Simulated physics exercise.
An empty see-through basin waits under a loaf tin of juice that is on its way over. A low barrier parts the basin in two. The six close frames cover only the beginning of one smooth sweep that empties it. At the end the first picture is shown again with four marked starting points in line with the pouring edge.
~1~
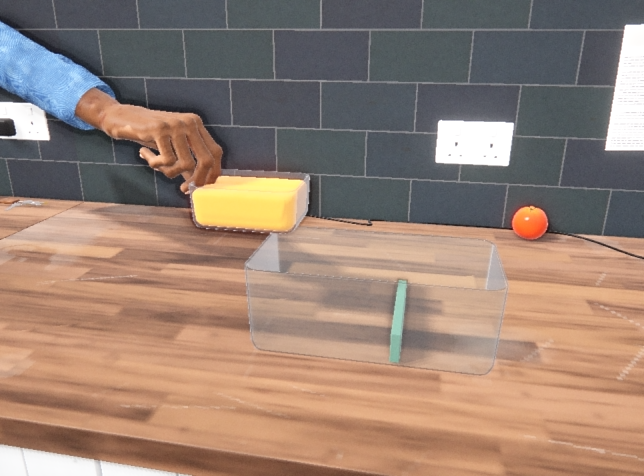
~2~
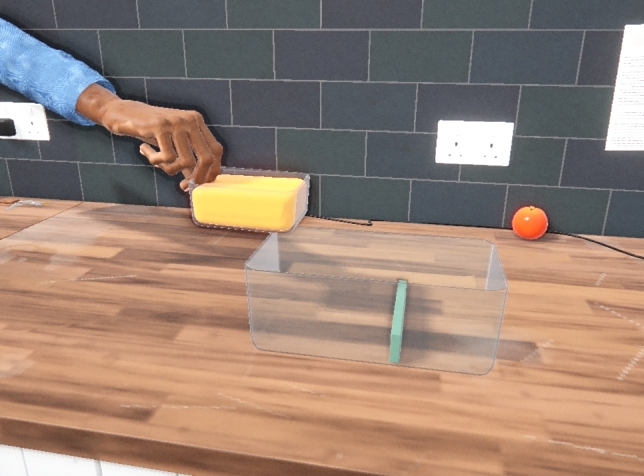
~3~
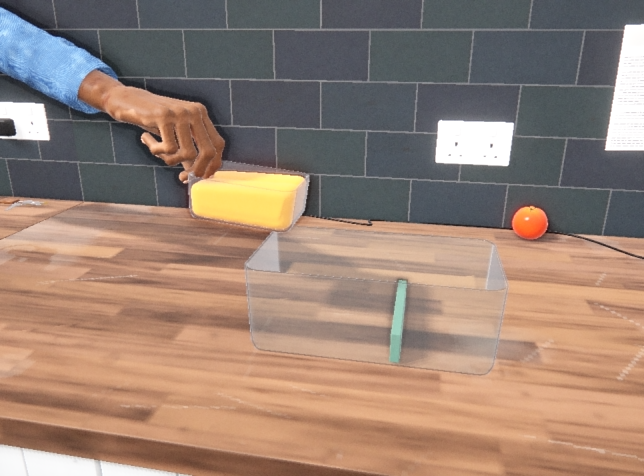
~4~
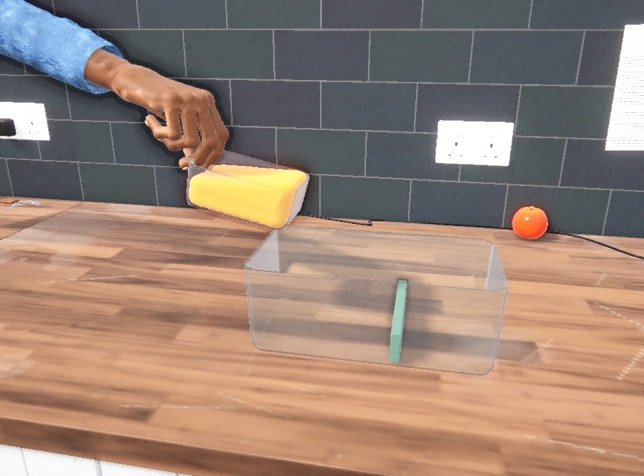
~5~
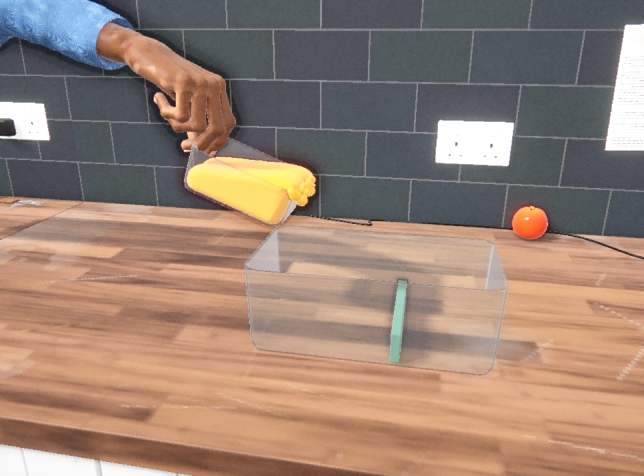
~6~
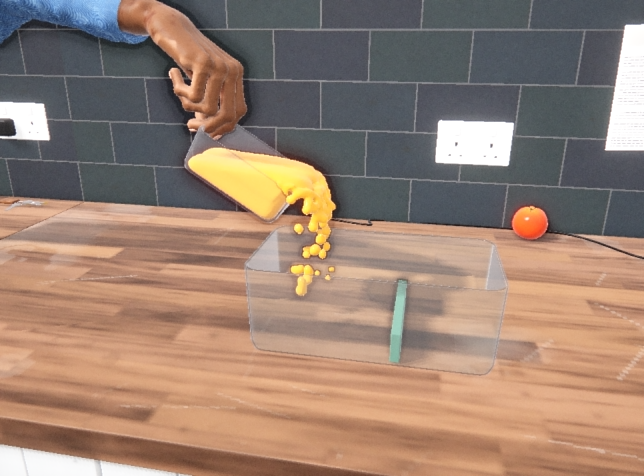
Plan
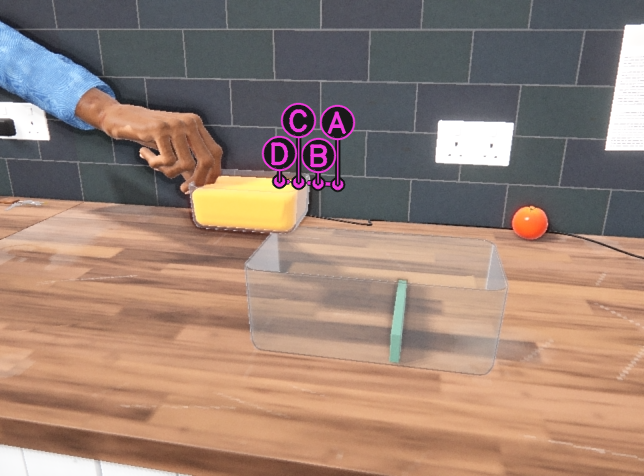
A hand in a blue sleeve reaches in from the left, holding a clear tin of yellow-orange juice above a wooden worktop, seen from slightly above against dark tiles. Below sits an empty see-through basin with a low green barrier, a red-orange ball behind it to the right. The camera stays still while the hand rises and tips the tin rightward, and juice pours over its lip in blobs.
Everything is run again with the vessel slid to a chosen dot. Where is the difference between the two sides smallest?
Take A.
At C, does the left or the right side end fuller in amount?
More ends on the left.
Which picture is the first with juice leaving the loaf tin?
In picture 4.
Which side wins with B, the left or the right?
The left side.
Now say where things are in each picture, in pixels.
Upright, lip at (301, 182); basin from (252, 345) to (493, 372); top of the wall at (400, 304); nothing has left yet.
Upright, lip at (301, 182); nothing has left yet.
Tipped about 6°, lip at (301, 182); nothing has left yet.
Tipped about 12°, lip at (301, 182); juice is over the lip, down to (301, 182).
Tipped about 21°, lip at (301, 182); juice is over the lip, down to (305, 197).
Tipped about 32°, lip at (301, 182); juice is over the lip, down to (313, 247).
On the marked copy, A at (337, 184); B at (318, 183); C at (298, 182); D at (279, 181).
For dot A, about 44 % ends left of the wall and 55 % right of it.
For dot B, about 88 % ends left of the wall and 11 % right of it.
For dot C, about 96 % ends left of the wall and 4 % right of it.
For dot D, about 94 % ends left of the wall and 5 % right of it.
